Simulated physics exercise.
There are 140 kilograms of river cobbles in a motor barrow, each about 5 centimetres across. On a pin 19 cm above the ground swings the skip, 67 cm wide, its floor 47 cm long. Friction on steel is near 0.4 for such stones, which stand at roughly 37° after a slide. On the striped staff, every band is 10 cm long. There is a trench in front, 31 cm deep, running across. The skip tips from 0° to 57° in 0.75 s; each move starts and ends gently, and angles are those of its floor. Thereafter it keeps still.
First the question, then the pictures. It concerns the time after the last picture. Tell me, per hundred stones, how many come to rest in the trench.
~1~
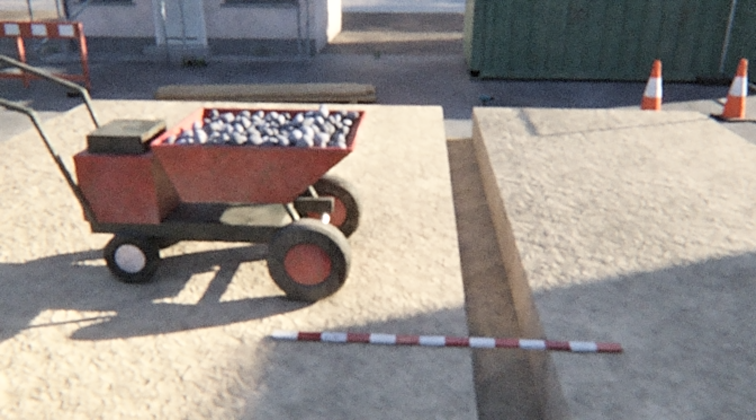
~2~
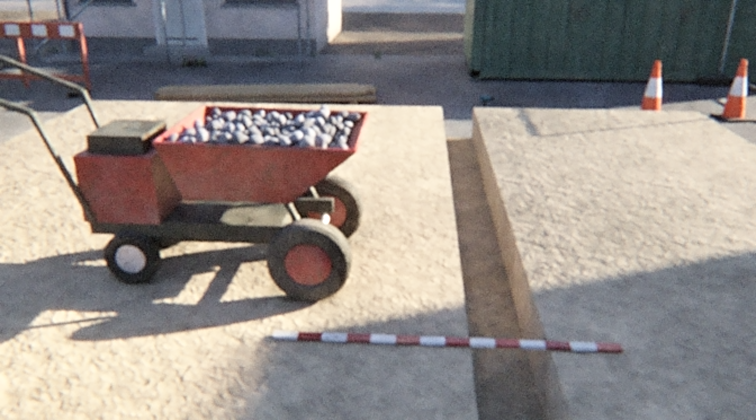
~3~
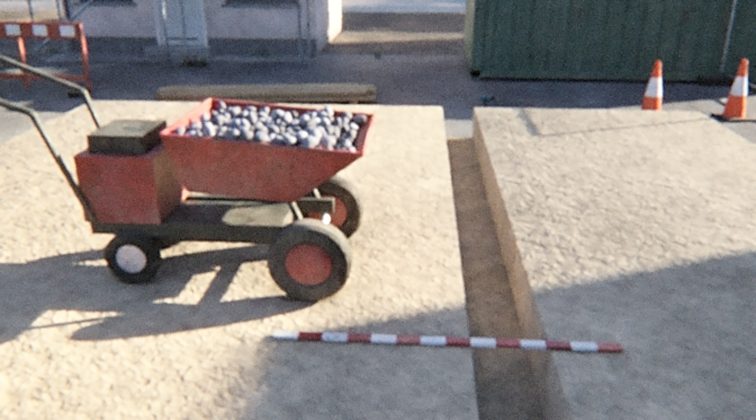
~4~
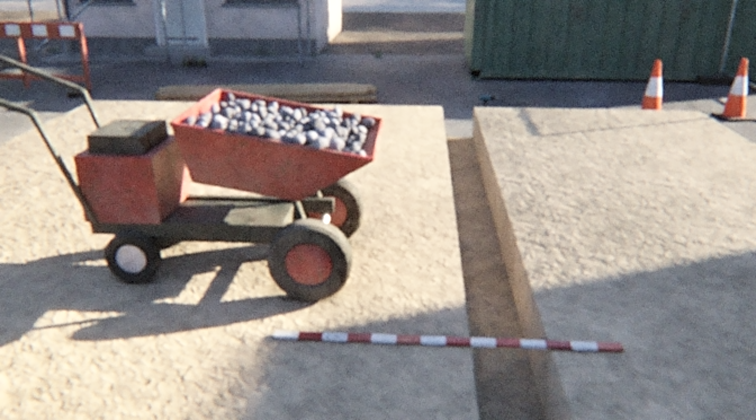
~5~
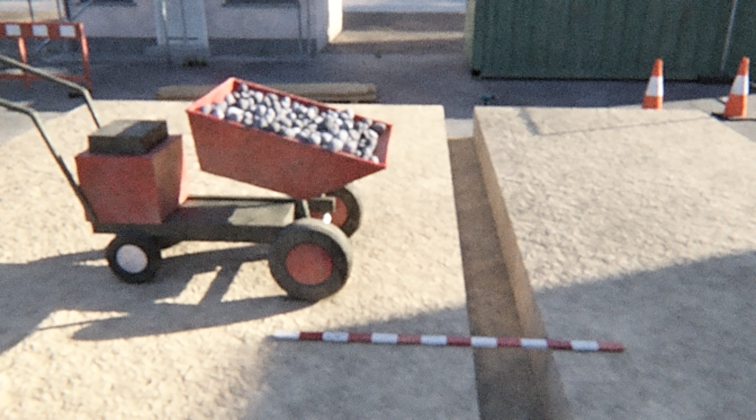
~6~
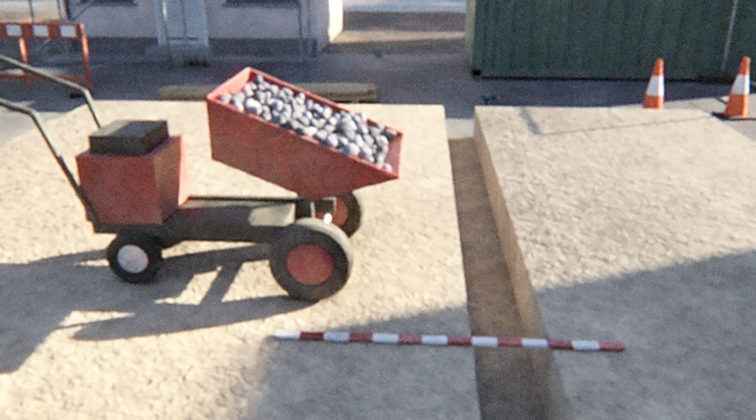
92 per hundred.
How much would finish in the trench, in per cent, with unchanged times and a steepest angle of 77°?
Close to 85 per cent then.
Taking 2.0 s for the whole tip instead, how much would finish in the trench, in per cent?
Roughly 90% would finish there.
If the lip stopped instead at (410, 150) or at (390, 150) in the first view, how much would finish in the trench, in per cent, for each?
The first gives about 55 percent and the second about 75 percent.
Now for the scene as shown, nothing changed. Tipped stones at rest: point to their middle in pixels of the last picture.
The stones end up centred near (493, 308).
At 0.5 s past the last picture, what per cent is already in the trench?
By that point it's something like 10 in a hundred.
Then, 0.2 s after the last picture the floor is at 48°, 100 % in the skip; the foremost stones are at (425, 187).
Then, 0.5 s after the last picture the floor is at 57°, 78 % in the skip, 11 % short of the trench, 11 % in the trench; the foremost stones are at (498, 299).
Then, 0.9 s after the last picture the floor is at 57°, 34 % in the skip, 7 % short of the trench, 55 % in the trench, 3 % past the trench; the foremost stones are at (590, 282).
Then, 2.8 s after the last picture the floor is at 57°, 0 % in the skip, 5 % short of the trench, 92 % in the trench, 3 % past the trench; the foremost stones are at (680, 295).
